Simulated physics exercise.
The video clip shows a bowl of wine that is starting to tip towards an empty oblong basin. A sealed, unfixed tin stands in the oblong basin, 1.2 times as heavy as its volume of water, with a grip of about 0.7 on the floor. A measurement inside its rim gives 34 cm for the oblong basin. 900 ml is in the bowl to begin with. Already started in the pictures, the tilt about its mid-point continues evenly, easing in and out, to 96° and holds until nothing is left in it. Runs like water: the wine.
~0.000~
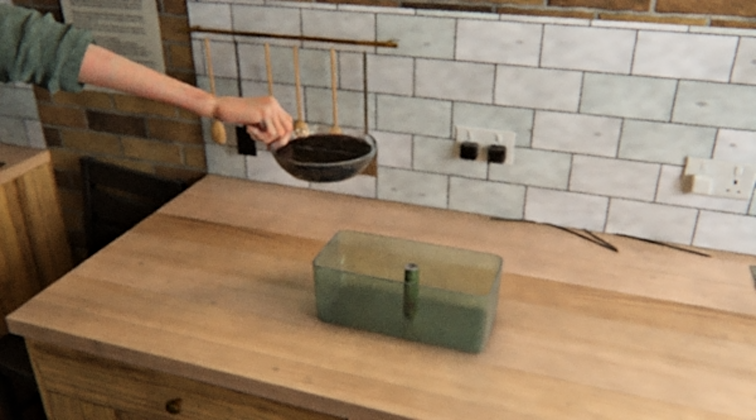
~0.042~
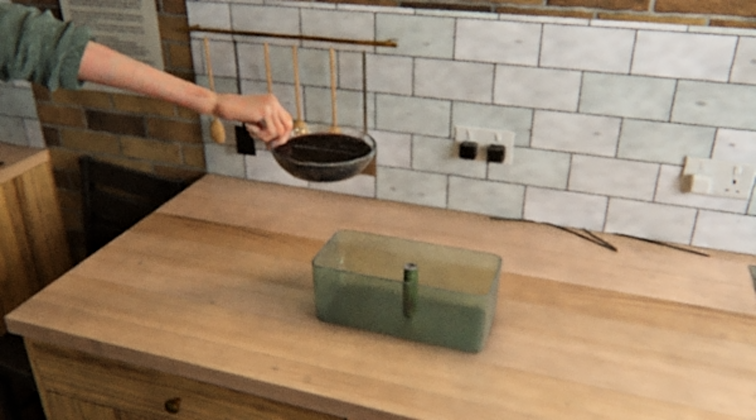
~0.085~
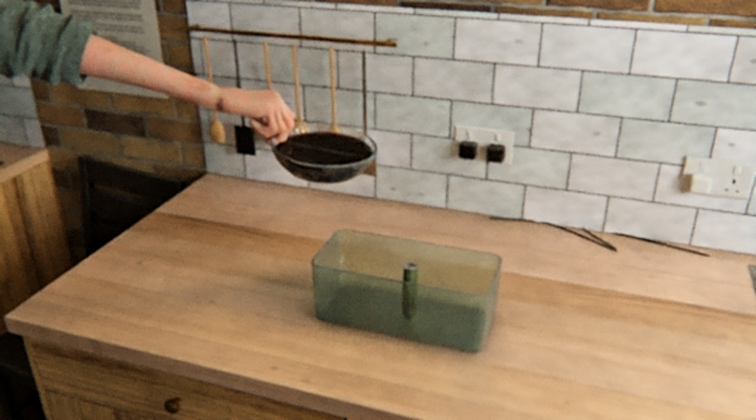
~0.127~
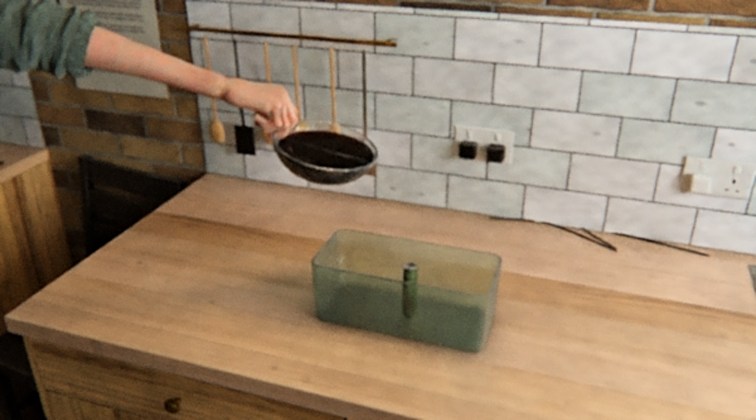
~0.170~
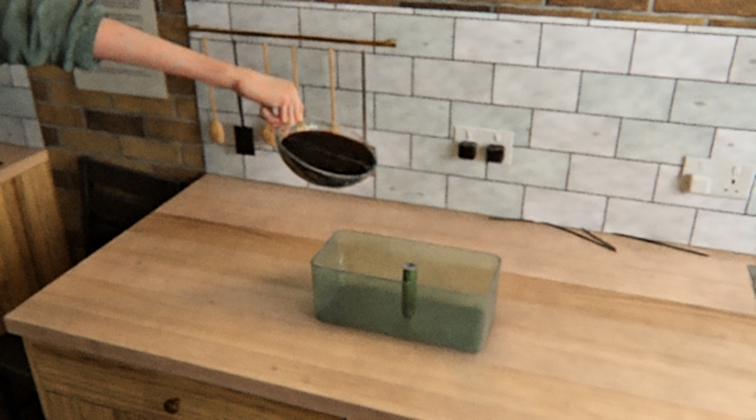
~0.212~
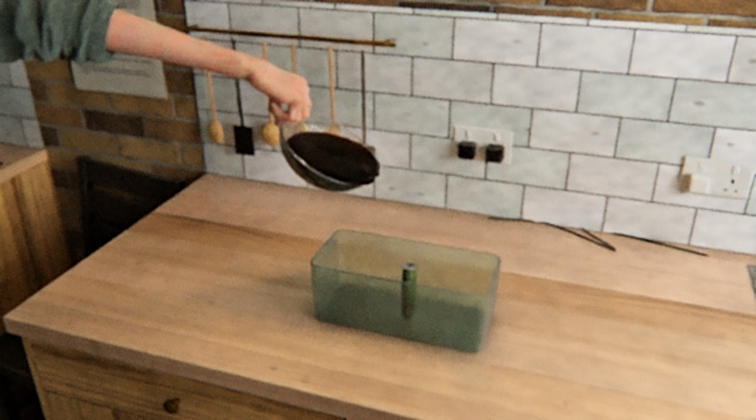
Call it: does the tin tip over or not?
It tips over.
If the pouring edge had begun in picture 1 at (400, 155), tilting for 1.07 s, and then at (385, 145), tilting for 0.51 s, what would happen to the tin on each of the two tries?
First it stays on its base; then it stays on its base.
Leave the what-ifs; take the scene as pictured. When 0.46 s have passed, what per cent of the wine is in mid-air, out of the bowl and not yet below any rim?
My guess is roughly 60 %.
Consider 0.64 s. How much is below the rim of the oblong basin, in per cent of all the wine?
94 per cent or thereabouts.
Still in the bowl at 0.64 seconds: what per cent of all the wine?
Near 0 percent, more or less.
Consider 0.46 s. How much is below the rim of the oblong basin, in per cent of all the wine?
I'd put it near 38 percent.
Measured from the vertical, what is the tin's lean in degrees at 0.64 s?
About 5 degrees.
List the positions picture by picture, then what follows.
In the first picture, it leans 0°; its right rim is at (374, 152); the wine meets the walls at (281, 143) and (373, 155); the oblong basin's rim runs from (326, 247) to (497, 277); the tin's top is at (412, 269).
In the second picture, it leans 1°; its right rim is at (373, 153); the wine meets the walls at (281, 142) and (372, 155).
In the third picture, it leans 6°; its right rim is at (374, 156); the wine meets the walls at (281, 139) and (372, 157).
In the fourth picture, it leans 13°; its right rim is at (374, 162); the wine meets the walls at (283, 137) and (373, 160).
In the fifth picture, it leans 22°; its right rim is at (373, 170); the wine meets the walls at (286, 135) and (365, 161); 2 per cent is over the edge.
In the sixth picture, it leans 32°; its right rim is at (371, 179); the wine meets the walls at (289, 136) and (358, 162); 9 per cent is over the edge.
After 0.46 s the tilt is 91° and 2 per cent is still to pour; the tin stands where it began.
After 0.64 s the tilt is 96° and 0 per cent is still to pour; the tin leans 4°.
After 0.83 s the tilt is 96° and 0 per cent is still to pour; the tin leans 25°.
After 1.04 s the tilt is 96° and 0 per cent is still to pour; the tin lies on its side.
In the end the tin lies on its side.
